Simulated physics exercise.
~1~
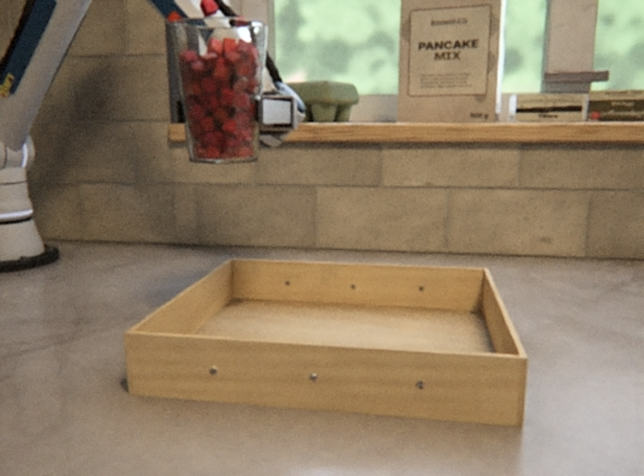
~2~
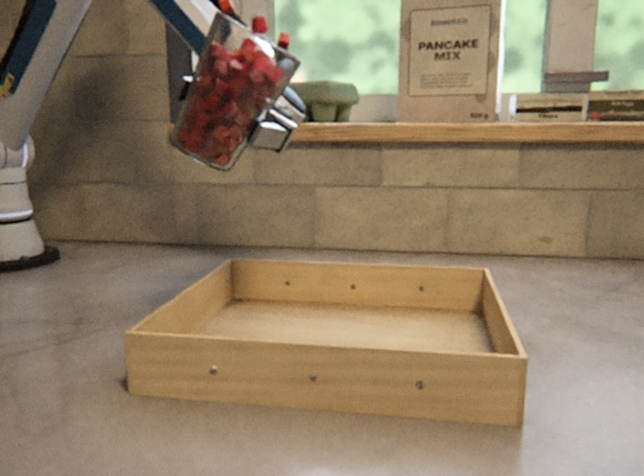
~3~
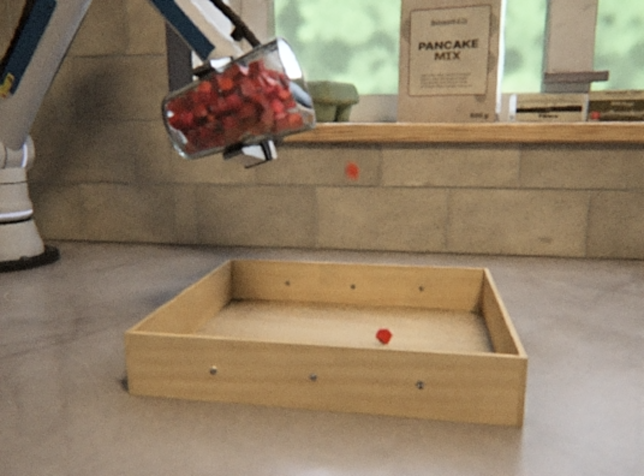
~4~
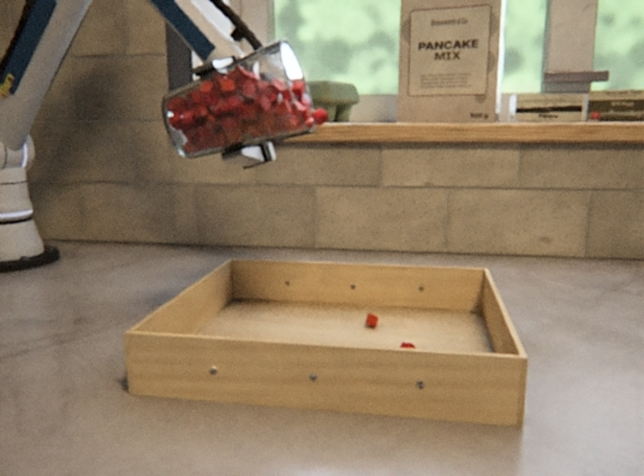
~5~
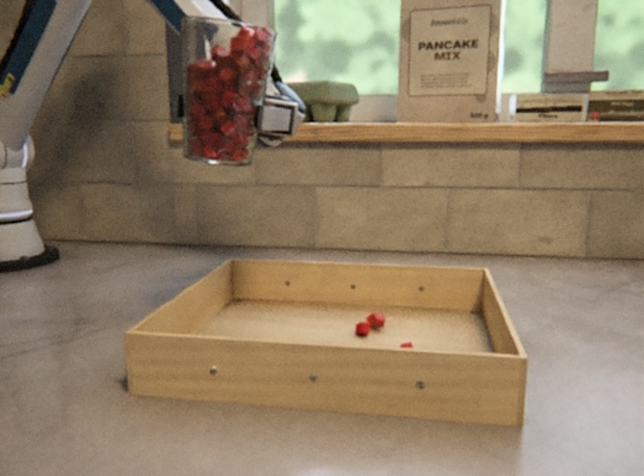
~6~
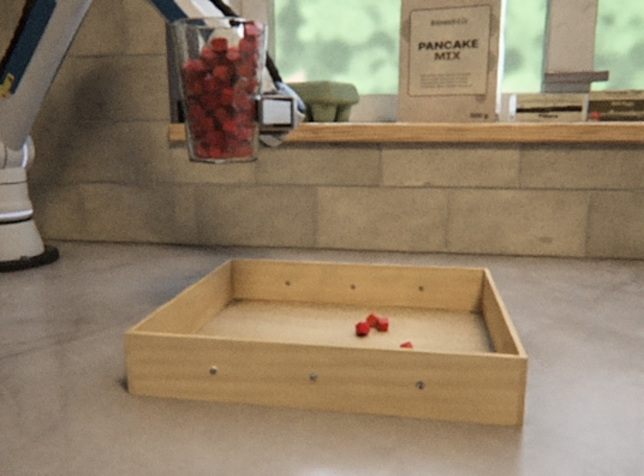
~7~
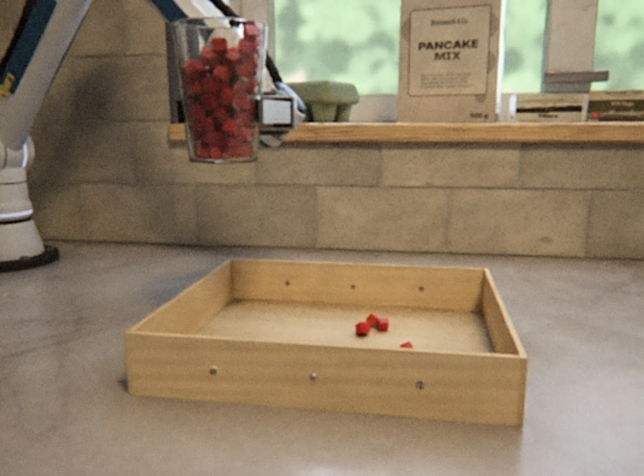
On a grey kitchen counter before a pale brick wall, seen from the front and slightly above, a shallow wooden tray sits in the middle, with a pancake mix box on the window ledge behind. At the upper left, a robot arm holds a clear tumbler filled with small red vegetable dice. The arm tips the tumbler to the right until it lies nearly on its side, and a few pieces drop into the tray. It then turns the tumbler back upright and holds it still. Most of the dice remain inside, while a small red cluster rests in the tray.
